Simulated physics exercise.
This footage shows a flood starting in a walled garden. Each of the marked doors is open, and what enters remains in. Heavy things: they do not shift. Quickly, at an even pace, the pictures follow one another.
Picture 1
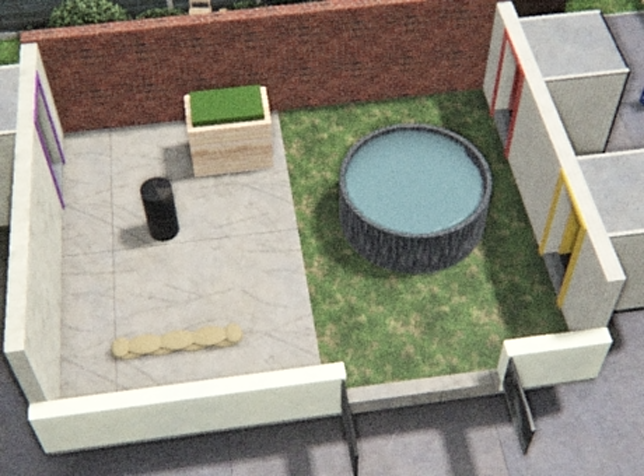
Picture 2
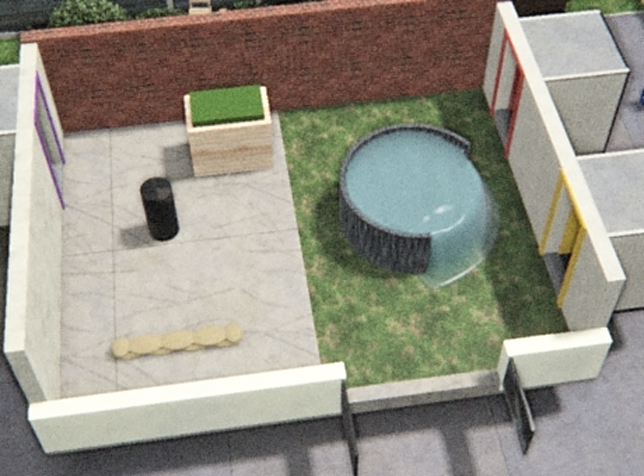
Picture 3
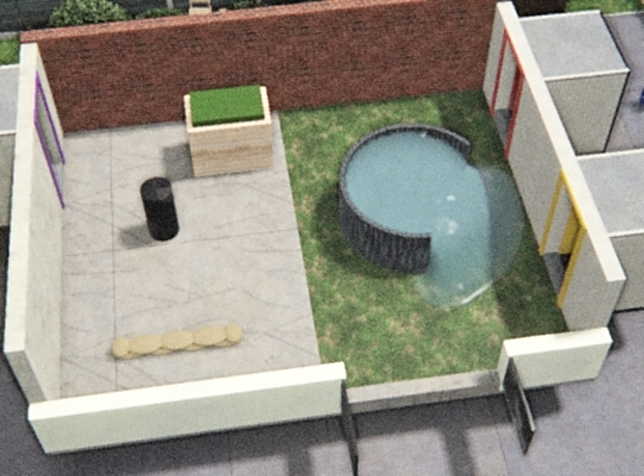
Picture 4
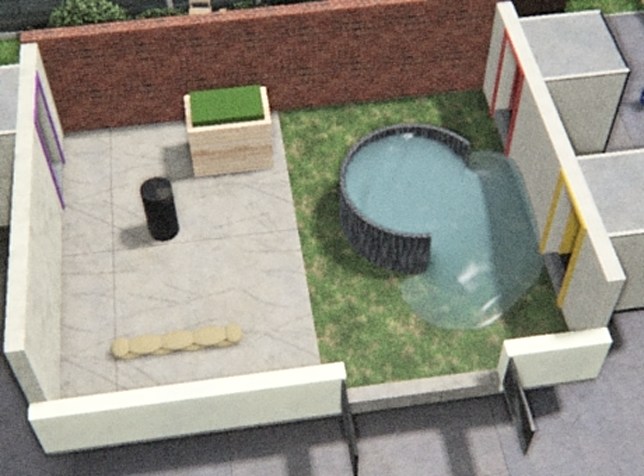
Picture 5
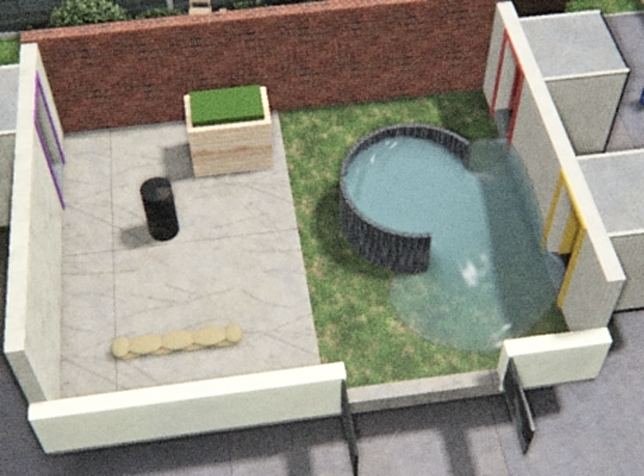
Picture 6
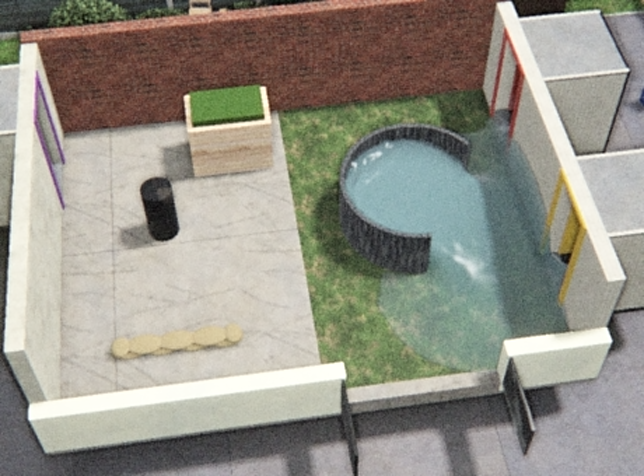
Water pours from the opened side of a round tank and spreads rightward across the grass.
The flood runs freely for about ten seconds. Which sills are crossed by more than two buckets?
One by one: The purple door will not count as flooded. The red door will not count as flooded. The yellow door will count as flooded.
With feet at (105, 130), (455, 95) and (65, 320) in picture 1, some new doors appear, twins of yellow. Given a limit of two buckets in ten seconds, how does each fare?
Checking each in order, the first misses the threshold, the second beats the threshold, and the third misses the threshold.
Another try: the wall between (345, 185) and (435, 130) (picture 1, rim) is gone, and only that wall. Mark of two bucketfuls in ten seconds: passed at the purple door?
As for the purple door, it tops the mark.
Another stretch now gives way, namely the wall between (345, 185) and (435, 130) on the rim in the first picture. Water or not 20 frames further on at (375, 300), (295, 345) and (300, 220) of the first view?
In the order given: Untouched, untouched and swamped.
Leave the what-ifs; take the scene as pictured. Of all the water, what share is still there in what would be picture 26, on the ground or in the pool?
Some 78 per cent.
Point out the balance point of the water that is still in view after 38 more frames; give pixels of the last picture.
I reckon somewhere around (375, 233).
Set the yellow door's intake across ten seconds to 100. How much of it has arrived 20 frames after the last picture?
The figure is near 75 per cent.
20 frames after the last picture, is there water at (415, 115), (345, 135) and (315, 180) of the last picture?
Same order as asked: Drenched; drenched; dry as before.
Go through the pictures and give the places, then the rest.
The first frame shows still water in the round tank at (415, 181).
In the second frame, water pours out at (479, 224) and has run to (431, 284).
In the third frame, water pours out at (479, 225) and has run to (431, 300).
In the fourth frame, water pours out at (479, 227) and has run to (437, 323).
In the fifth frame, the front is at (500, 139), out from the gap at (479, 228).
In the sixth frame, the front is at (494, 122), out from the gap at (479, 229).
A moment on, water covers 25 % of the floor; the purple door not reached, the red door under two buckets in, the yellow door far over two buckets in.
Next, water covers 30 % of the floor; the purple door not reached, the red door under two buckets in, the yellow door far over two buckets in.
Then, water covers 50 % of the floor; the purple door not reached, the red door under two buckets in, the yellow door far over two buckets in.
Later, water covers 80 % of the floor; the purple door not reached, the red door under two buckets in, the yellow door far over two buckets in.
In the end, water covers 100 % of the floor; the purple door wet at the sill, nothing in, the red door under two buckets in, the yellow door far over two buckets in.
